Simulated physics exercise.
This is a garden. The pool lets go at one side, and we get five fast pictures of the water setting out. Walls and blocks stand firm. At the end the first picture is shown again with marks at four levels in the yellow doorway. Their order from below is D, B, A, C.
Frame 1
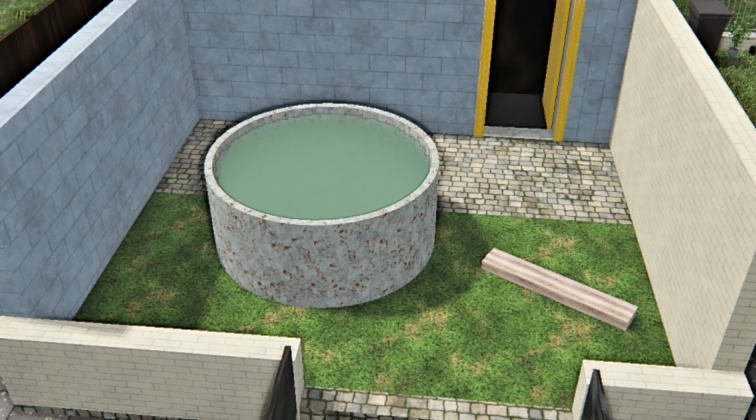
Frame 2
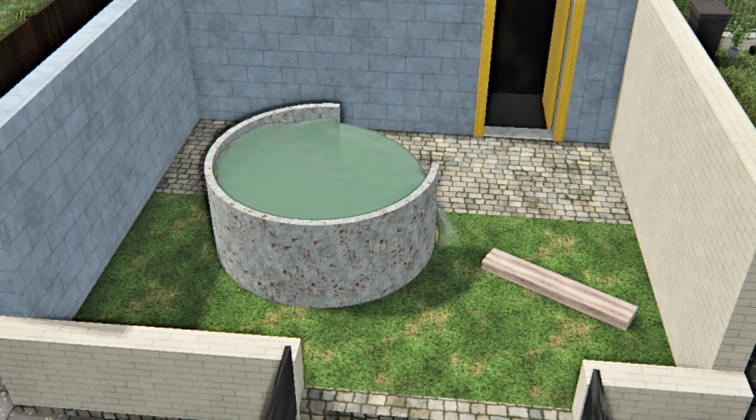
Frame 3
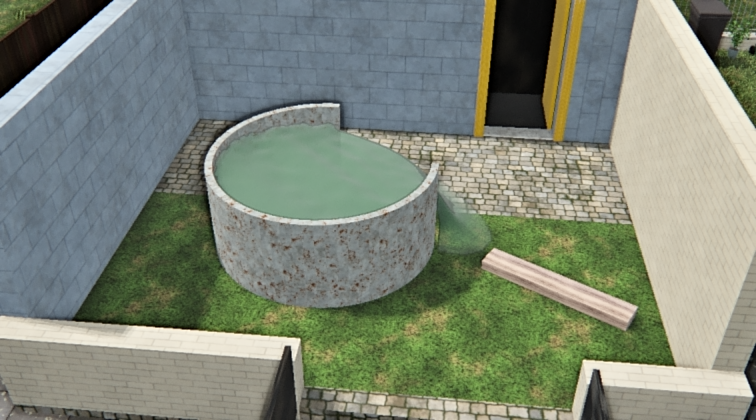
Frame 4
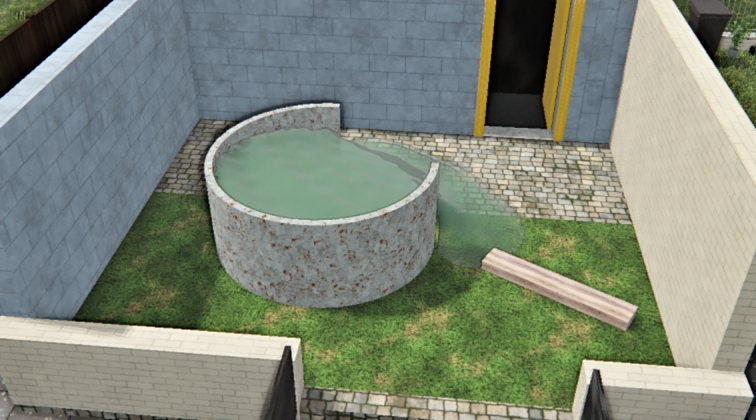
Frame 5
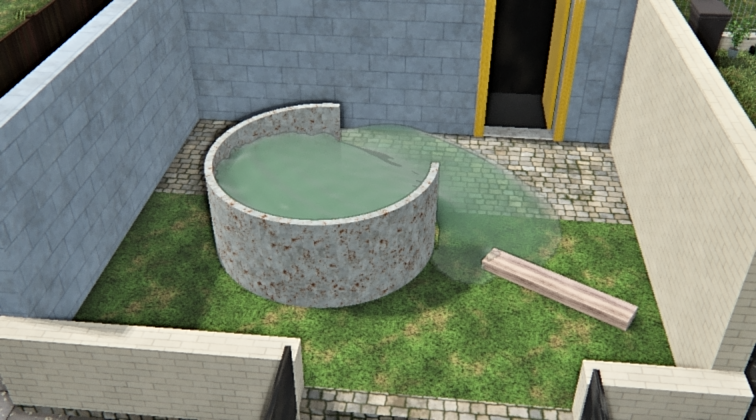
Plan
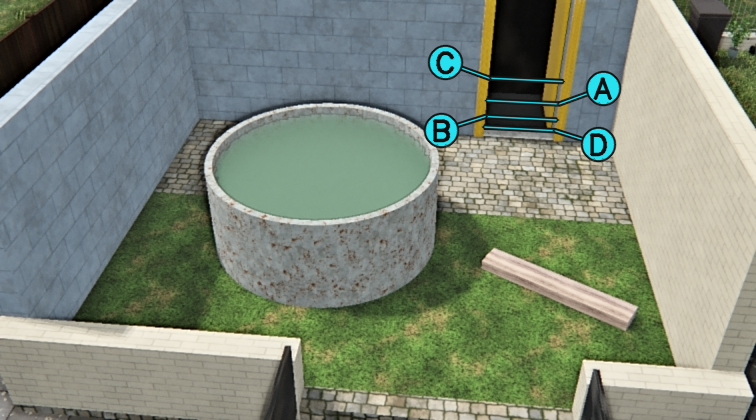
In a walled garden, a round stone pool full of green water suddenly lost the back right part of its wall, and the water poured out, spreading across the paving and grass beside it.
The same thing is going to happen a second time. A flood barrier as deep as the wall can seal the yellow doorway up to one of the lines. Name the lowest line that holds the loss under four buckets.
A will do.
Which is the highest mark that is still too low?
Mark B.
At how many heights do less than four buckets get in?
Two of the four.
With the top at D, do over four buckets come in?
Yes, it does.
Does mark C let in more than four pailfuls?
No, not at all.
In cyan, A at (522, 102); B at (520, 118); C at (525, 79); D at (519, 128); from the bottom up D, B, A, C.
If A is chosen, a splash gets over, under a bucket.
If B is chosen, about 9 bucketfuls get in.
If C is chosen, nothing gets over.
If D is chosen, dozens of bucketfuls pour in.
